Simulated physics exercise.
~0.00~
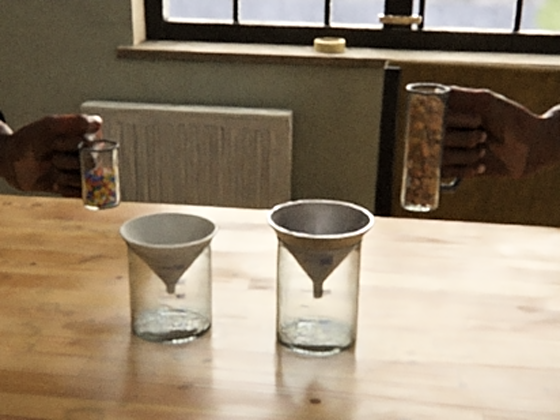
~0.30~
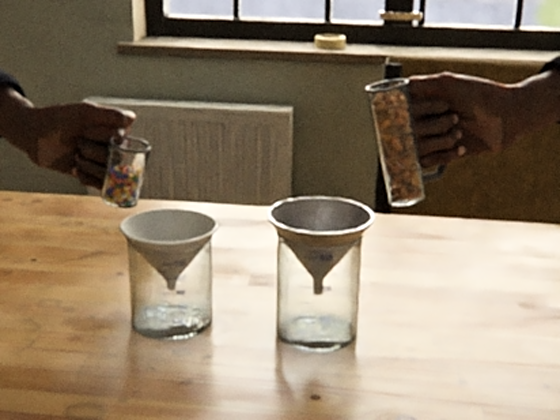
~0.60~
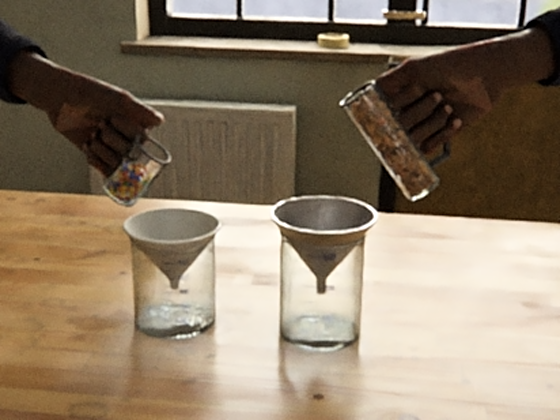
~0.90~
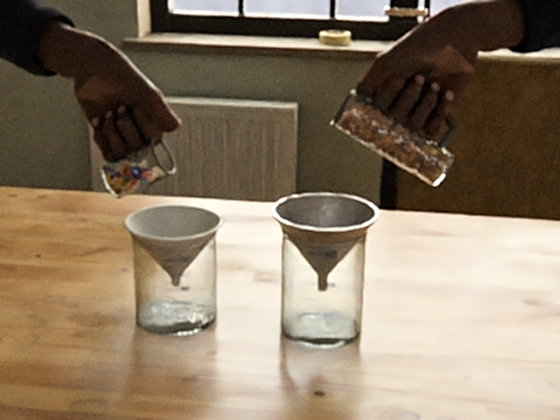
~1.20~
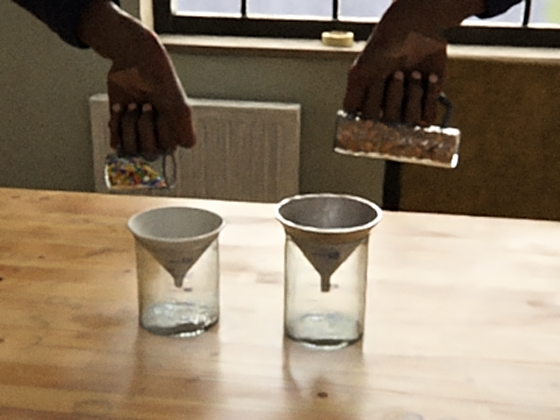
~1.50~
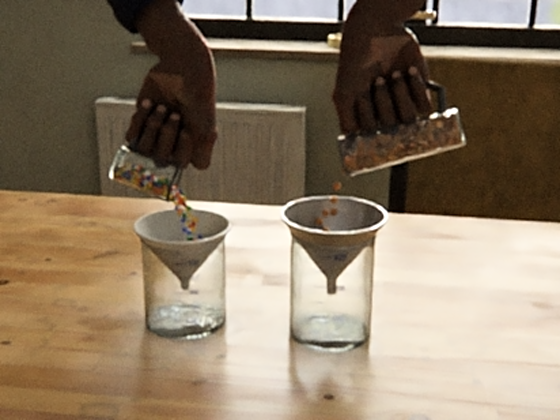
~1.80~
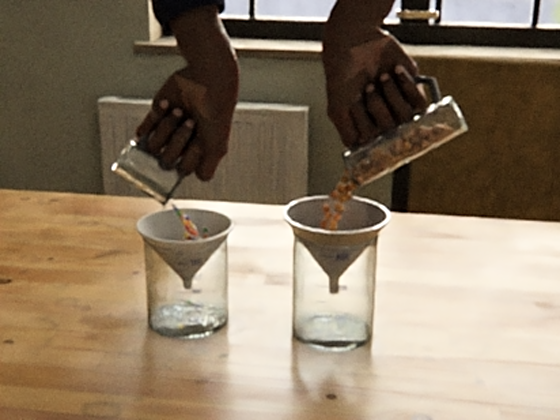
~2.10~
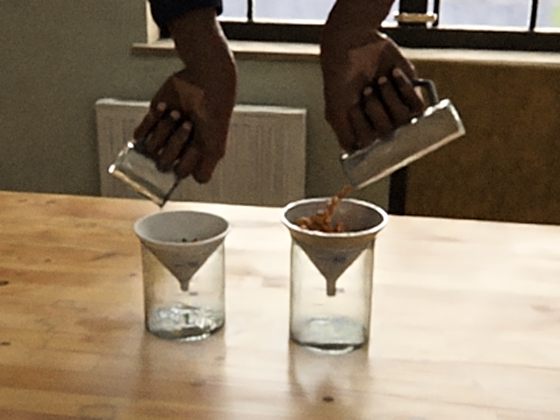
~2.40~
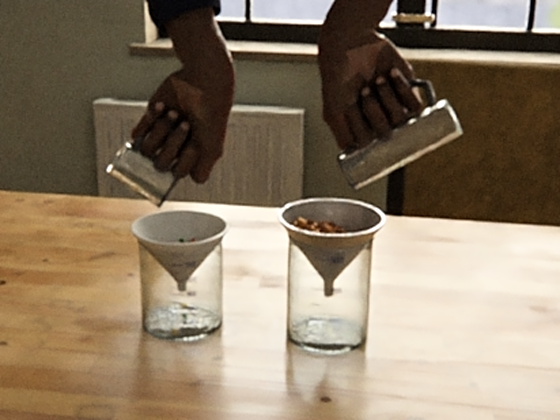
The footage shows two hands tipping a small cup of colourful bits and a taller cup of brownish-orange pieces into funnels set in glass jars on a wooden table. Both cups empty, the left first, and most of each load stays held in its funnel.
